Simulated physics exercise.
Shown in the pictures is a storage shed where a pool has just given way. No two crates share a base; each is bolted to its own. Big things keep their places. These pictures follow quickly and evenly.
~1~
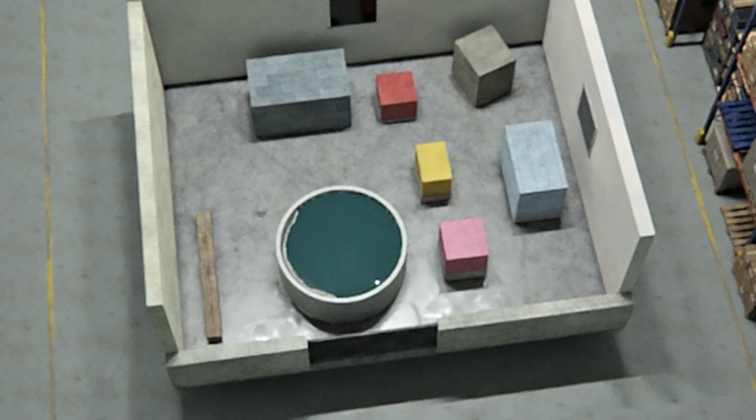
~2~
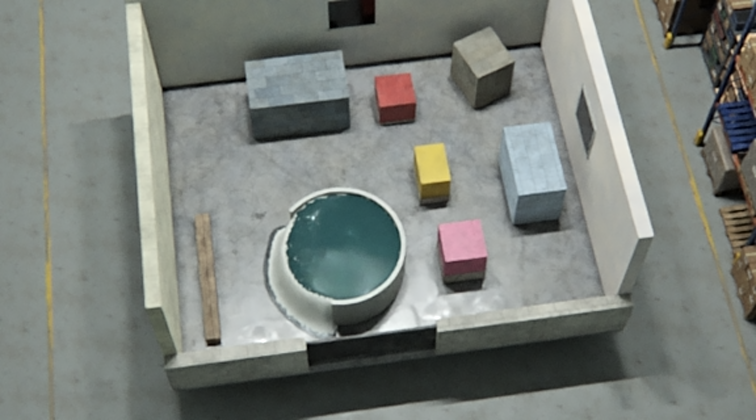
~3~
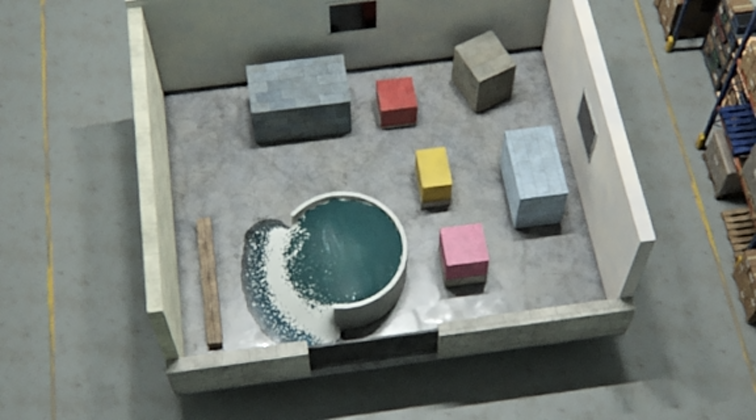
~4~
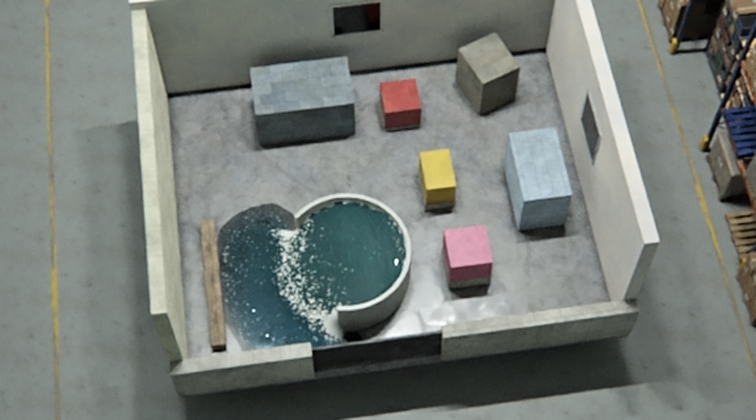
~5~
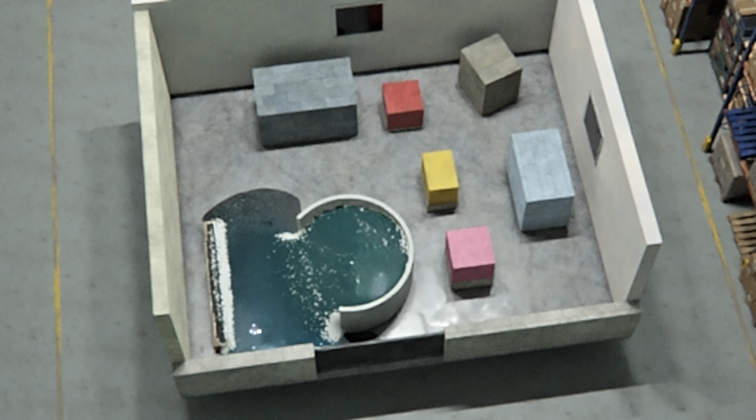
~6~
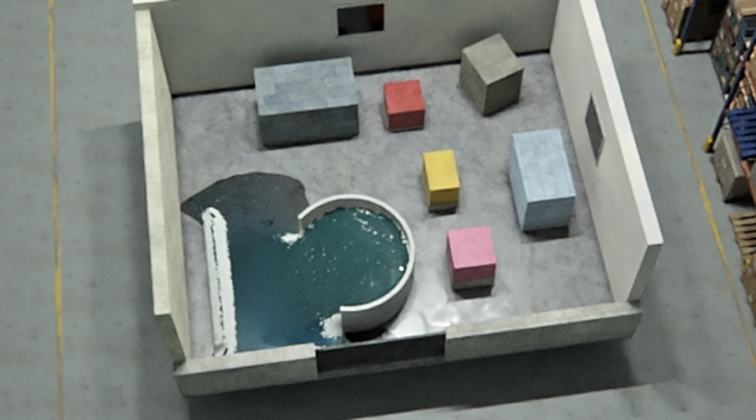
A round pool bursting open on its left side, water spreading across the shed floor and washing over a wooden plank.
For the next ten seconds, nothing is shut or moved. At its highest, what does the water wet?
In order: The red crate is not missed by the water this time; the yellow crate is missed by the water this time; the pink crate is missed by the water this time.
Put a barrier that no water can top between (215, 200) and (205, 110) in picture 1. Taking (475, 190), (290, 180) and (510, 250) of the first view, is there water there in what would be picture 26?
Outcome by spot, in order - unwatered, watered, unwatered.
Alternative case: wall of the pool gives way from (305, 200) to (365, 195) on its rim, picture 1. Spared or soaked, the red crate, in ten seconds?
The red crate gets flooded.
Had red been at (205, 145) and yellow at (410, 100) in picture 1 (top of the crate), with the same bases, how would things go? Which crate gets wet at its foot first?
Answer: The red crate.
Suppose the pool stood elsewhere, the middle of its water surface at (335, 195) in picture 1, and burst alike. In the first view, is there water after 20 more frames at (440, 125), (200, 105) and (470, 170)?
The first spot is not reached, the second inundated, and the third not reached.
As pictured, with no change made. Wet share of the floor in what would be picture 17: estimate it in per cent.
I reckon around 40 %.
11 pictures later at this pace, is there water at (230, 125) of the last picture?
Answer: Flooding.
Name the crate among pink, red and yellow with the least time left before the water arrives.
The pink crate, then.
A moment on, water covers 30 % of the floor; the red crate not reached, the yellow crate not reached, the pink crate not reached.
Next, water covers 40 % of the floor; the red crate not reached, the yellow crate not reached, the pink crate water round its plinth.
Then, water covers 55 % of the floor; the red crate not reached, the yellow crate not reached, the pink crate water round its plinth.
Later, water covers 85 % of the floor; the red crate water round its plinth, the yellow crate water round its plinth, the pink crate water round its plinth.
In the end, water covers 100 % of the floor; the red crate was topped, the yellow crate stayed above the water, the pink crate stayed above the water.
